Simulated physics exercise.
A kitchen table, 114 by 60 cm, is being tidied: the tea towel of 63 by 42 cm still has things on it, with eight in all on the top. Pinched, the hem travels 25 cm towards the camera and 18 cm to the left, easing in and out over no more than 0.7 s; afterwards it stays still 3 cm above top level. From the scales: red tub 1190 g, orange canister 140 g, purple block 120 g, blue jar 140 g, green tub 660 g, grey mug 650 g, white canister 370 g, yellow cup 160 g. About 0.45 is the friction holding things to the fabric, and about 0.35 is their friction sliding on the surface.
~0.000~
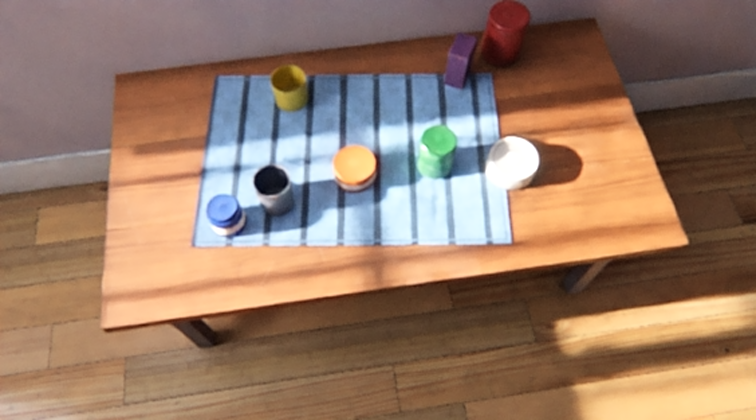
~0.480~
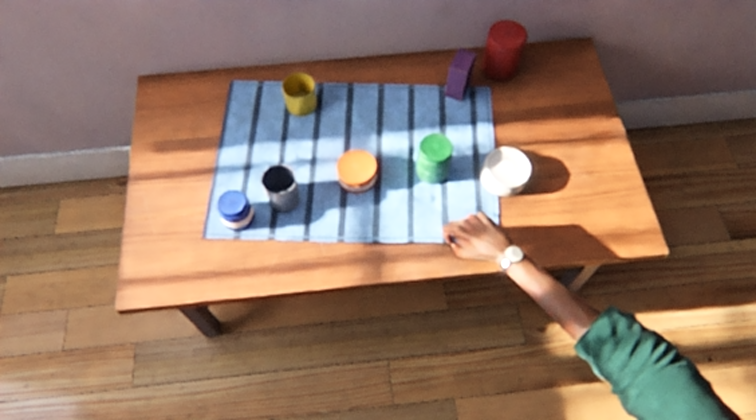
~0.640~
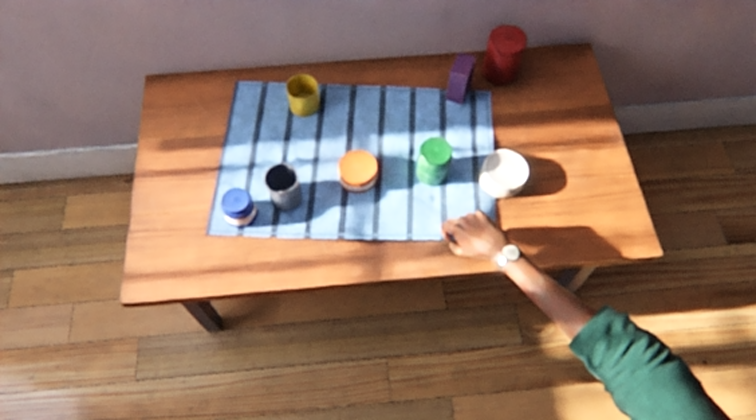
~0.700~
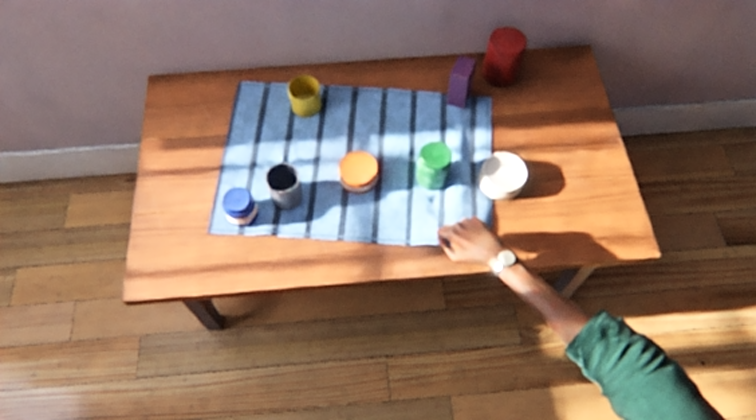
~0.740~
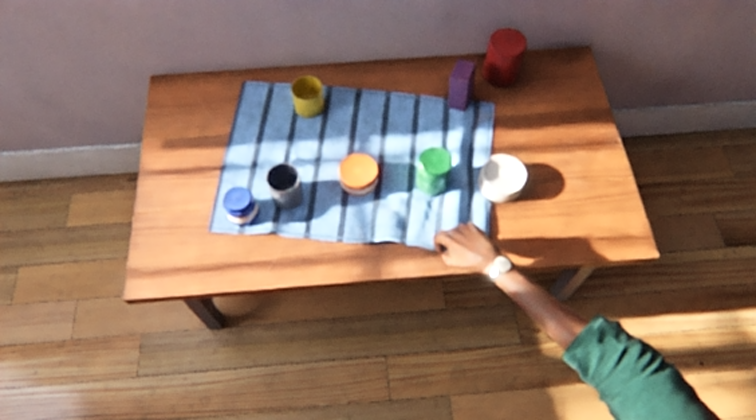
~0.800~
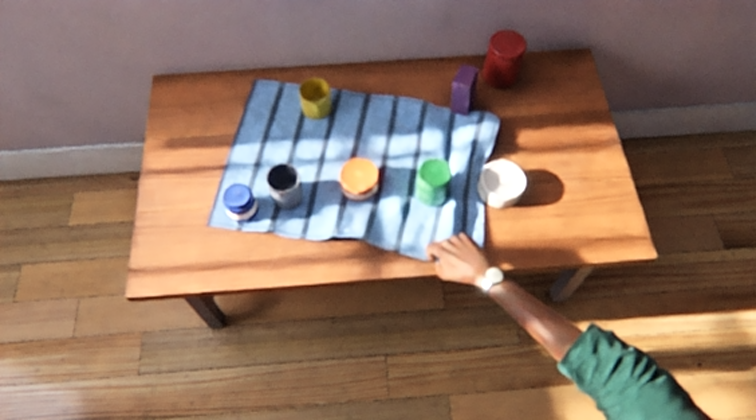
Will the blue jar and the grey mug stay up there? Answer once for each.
Outcome: Watch the blue jar hang in there; watch the grey mug hang in there.
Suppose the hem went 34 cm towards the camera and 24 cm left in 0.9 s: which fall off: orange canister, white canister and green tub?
Outcome: Orange canister leaves the top; white canister is still there; green tub leaves the top.
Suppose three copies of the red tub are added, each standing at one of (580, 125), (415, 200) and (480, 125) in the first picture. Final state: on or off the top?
So it goes: The first one is still up there, the next ends up off, the last ends up off.
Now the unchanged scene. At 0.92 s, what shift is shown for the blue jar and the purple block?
For the blue jar, 2 centimetres, and for the purple block, 4 centimetres.
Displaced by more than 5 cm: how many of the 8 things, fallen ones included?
The answer is 5 of them.
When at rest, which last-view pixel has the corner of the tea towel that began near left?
About (228, 194).
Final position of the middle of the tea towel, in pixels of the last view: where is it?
I'd point to about (362, 268).
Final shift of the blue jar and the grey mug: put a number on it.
I'd put the blue jar near 4 cm and the grey mug near 10 cm.
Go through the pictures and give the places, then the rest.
The first frame shows shows, blue jar (221, 207); grey mug (271, 180); tea towel corners (191, 246) (215, 76) (491, 74) (511, 243).
The second frame shows shows, tea towel corners (202, 238) (231, 81); grip (451, 242).
The third frame shows shows, tea towel corners (206, 234) (236, 82); grip (449, 240).
The fourth frame shows shows, purple block (464, 68); green tub (436, 154); tea towel corners (207, 233) (239, 82); grip (446, 245).
The fifth frame shows shows, orange canister (358, 169); purple block (465, 71); yellow cup (307, 88); tea towel corners (208, 231) (243, 82); grip (442, 250).
The sixth frame shows shows, blue jar (237, 194); grey mug (283, 177); tea towel corners (207, 225) (255, 79) (499, 119); grip (435, 261).
After 0.9 s, 95 % of the tea towel is still over the top; blue jar 2 cm off its start, green tub 13 cm off its start, yellow cup 7 cm off its start.
After 1.1 s, 90 % of the tea towel is still over the top; blue jar 4 cm off its start, grey mug 2 cm off its start, green tub 22 cm off its start.
After 1.2 s, 75 % of the tea towel is still over the top; grey mug 5 cm off its start at (288, 197), blue jar 4 cm off its start at (245, 182), green tub 31 cm off its start at (410, 282).
After 1.3 s, 65 % of the tea towel is still over the top; grey mug 8 cm off its start, blue jar 3 cm off its start, green tub 37 cm off its start.
After 2.9 s, 55 % of the tea towel is still over the top; grey mug 11 cm off its start at (288, 220), blue jar 5 cm off its start at (260, 194), white canister over the edge, orange canister over the edge.
